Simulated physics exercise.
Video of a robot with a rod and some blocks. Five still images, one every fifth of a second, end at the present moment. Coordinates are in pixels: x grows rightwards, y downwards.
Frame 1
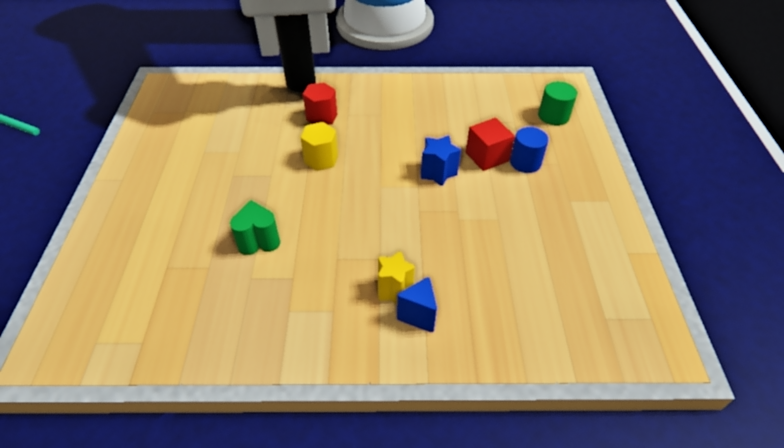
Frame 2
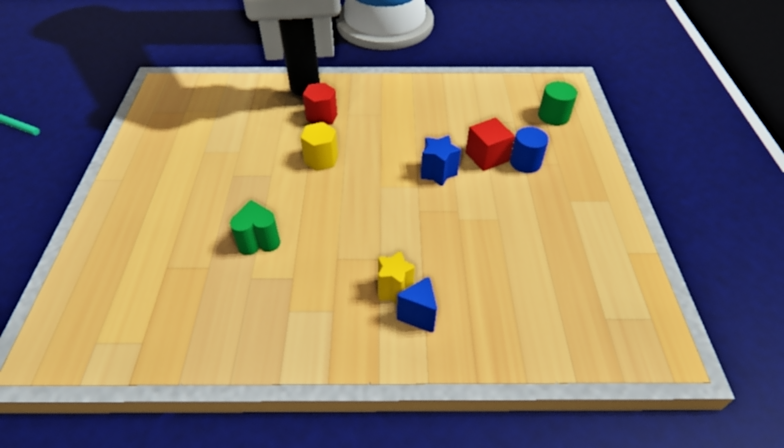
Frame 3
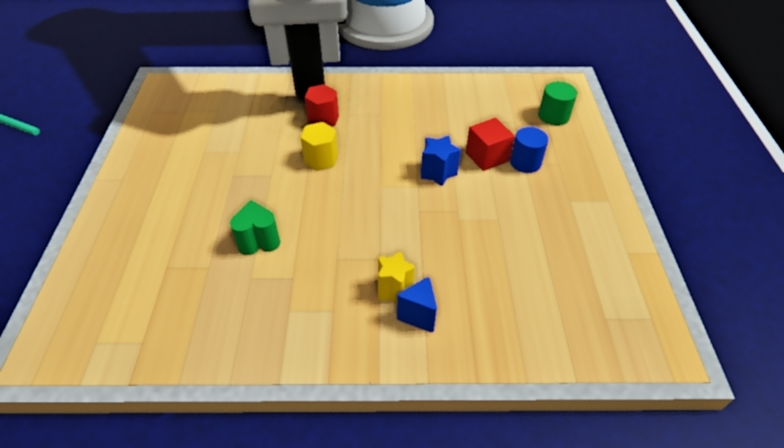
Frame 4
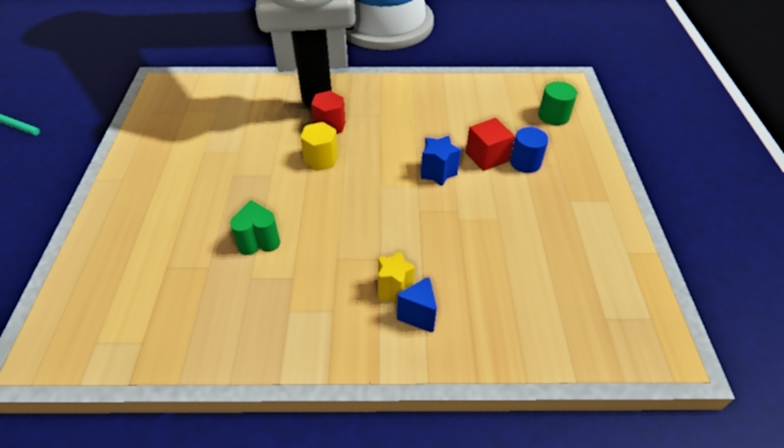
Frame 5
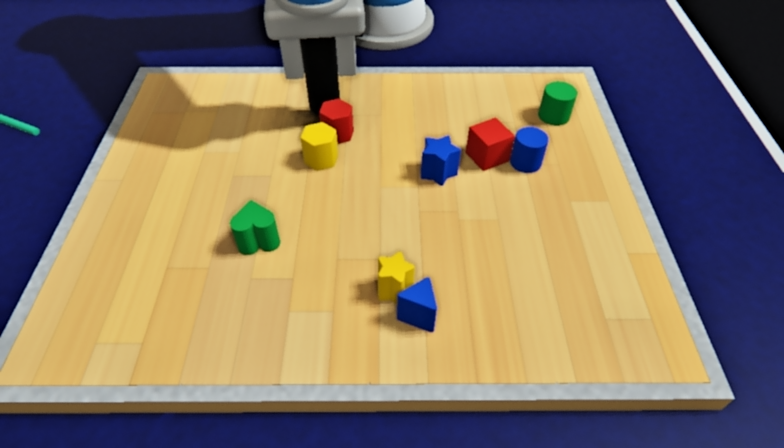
Robot arm with a black rod nudging a red hexagonal block forward and right past a yellow one, other blocks staying still.
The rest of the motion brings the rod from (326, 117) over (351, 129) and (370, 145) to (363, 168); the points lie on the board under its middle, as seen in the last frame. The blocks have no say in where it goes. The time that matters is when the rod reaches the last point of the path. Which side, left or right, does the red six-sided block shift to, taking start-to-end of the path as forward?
It's pushed right.
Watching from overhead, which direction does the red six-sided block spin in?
Seen from above, its turn is clockwise.
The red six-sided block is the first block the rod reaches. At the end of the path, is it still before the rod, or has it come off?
In front, I predict.
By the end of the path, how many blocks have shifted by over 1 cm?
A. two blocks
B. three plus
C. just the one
The correct letter is C.
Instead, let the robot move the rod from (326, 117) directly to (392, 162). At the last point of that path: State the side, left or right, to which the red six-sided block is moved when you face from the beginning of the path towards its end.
It goes toward the right-hand side.
The first path, step by step. One third of the way, rod at (351, 120); red six-sided block at (351, 123), turned 20° clockwise.
Two thirds of the way, rod at (370, 137); red six-sided block at (355, 140), turned 45° clockwise.
At the end, rod at (362, 159); yellow six-sided block still; red six-sided block at (342, 162), turned 55° clockwise.
